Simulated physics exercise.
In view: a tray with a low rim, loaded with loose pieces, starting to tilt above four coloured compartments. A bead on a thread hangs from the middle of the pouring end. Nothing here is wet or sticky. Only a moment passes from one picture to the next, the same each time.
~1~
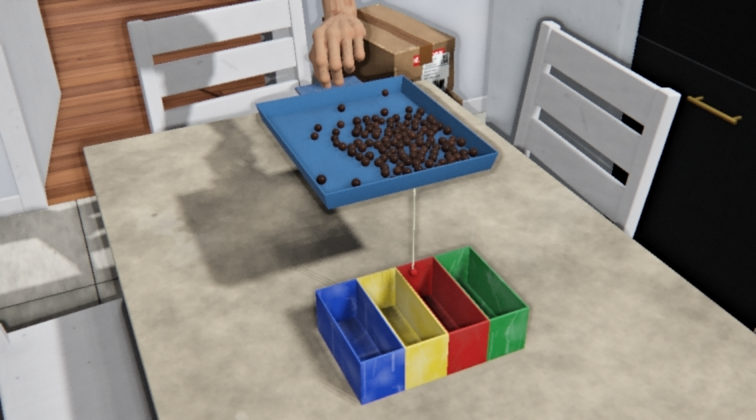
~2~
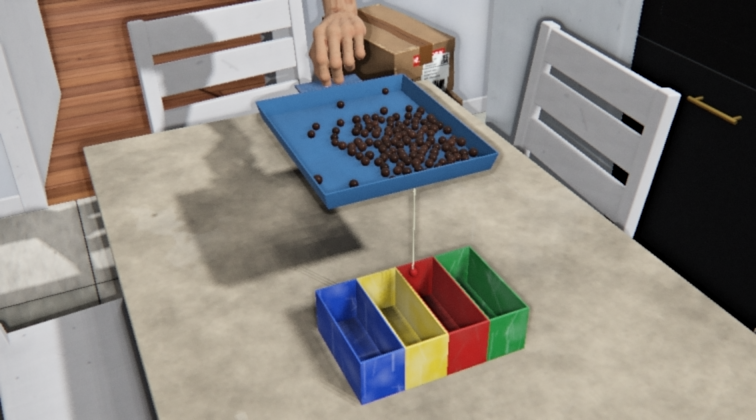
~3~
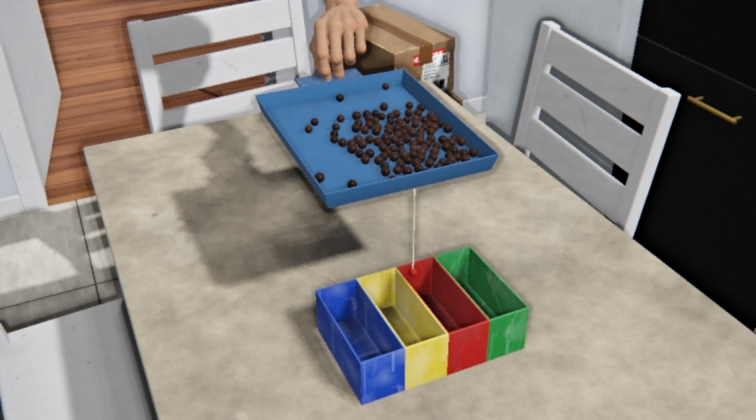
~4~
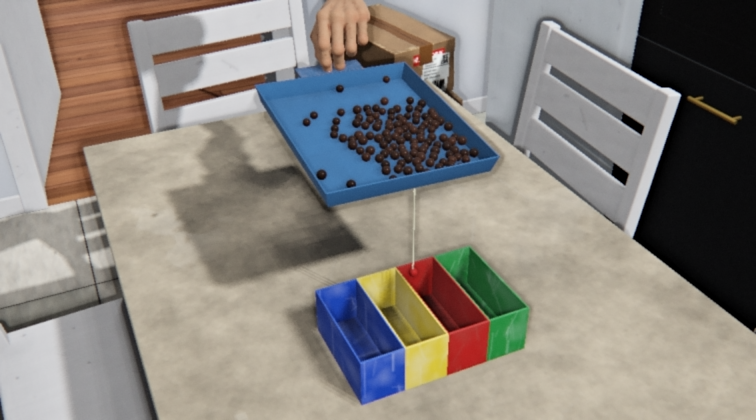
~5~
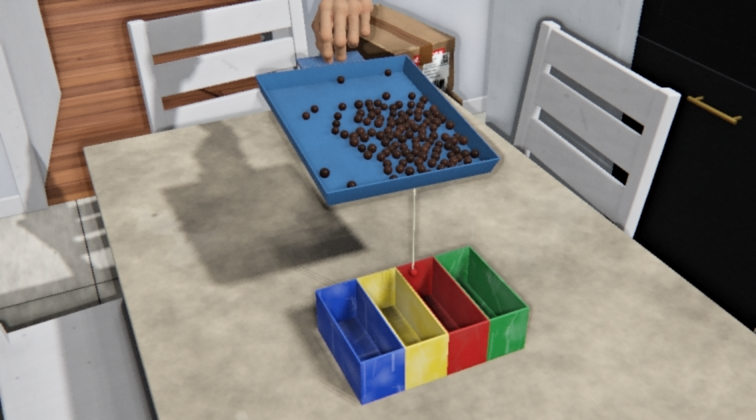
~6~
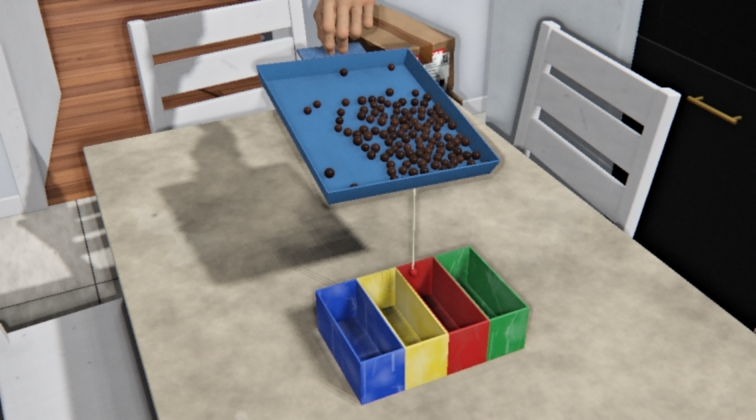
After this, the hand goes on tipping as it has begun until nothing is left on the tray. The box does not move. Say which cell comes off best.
The green cell gets the most.
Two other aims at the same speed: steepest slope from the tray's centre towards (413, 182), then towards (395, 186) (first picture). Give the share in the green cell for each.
First some 30, then 0 per cent.
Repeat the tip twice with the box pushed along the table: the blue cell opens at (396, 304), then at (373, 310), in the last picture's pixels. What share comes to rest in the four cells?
About 90 and 80 per cent.
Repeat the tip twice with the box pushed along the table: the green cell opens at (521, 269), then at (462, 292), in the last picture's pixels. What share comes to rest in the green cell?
First some 20, then 20 per cent.
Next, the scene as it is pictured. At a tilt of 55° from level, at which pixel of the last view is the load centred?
Near (448, 158).
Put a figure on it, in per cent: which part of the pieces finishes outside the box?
Near 40 %.
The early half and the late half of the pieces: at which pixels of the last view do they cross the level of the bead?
Around (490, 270) and then (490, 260).
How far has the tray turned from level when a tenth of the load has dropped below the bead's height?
Near 70 degrees.
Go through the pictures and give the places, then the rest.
In the first frame, corners of the pouring end at (328, 191) and (492, 152), level; middle of the load at (406, 142), chocolate balls; bead on its thread at (413, 272); blue cell at (383, 373); yellow cell at (426, 358); red cell at (468, 344); green cell at (508, 331).
In the second frame, corners of the pouring end at (328, 191) and (492, 152), level; middle of the load at (406, 141).
In the third frame, corners of the pouring end at (329, 190) and (492, 153), tipped barely, lowest at the right corner; middle of the load at (407, 139).
In the fourth frame, corners of the pouring end at (329, 190) and (493, 155), tipped a little, lowest at the right corner; middle of the load at (407, 137).
In the fifth frame, corners of the pouring end at (330, 189) and (494, 156), tipped a little, lowest at the right corner; middle of the load at (409, 135), a stray few on the move.
In the sixth frame, corners of the pouring end at (331, 188) and (494, 158), tipped a little, lowest at the right corner; middle of the load at (413, 134), most on the move; blue cell at (383, 373); yellow cell at (426, 358); red cell at (468, 344); green cell at (508, 331).
Soon, tray tipped steeply; nearly all on the tray; a stray few falling or outside the box.
A while on, tray tipped right over; a small part on the tray; about a third in the green cell; a small part in the red cell; about a third falling or outside the box.
Towards the end, tray tipped past a quarter turn; about half in the green cell; a small part in the red cell; about a third falling or outside the box.
Finally, tray tipped past a quarter turn; about half in the green cell; a small part in the red cell; none in the blue cell; none in the yellow cell; about a third outside the box.
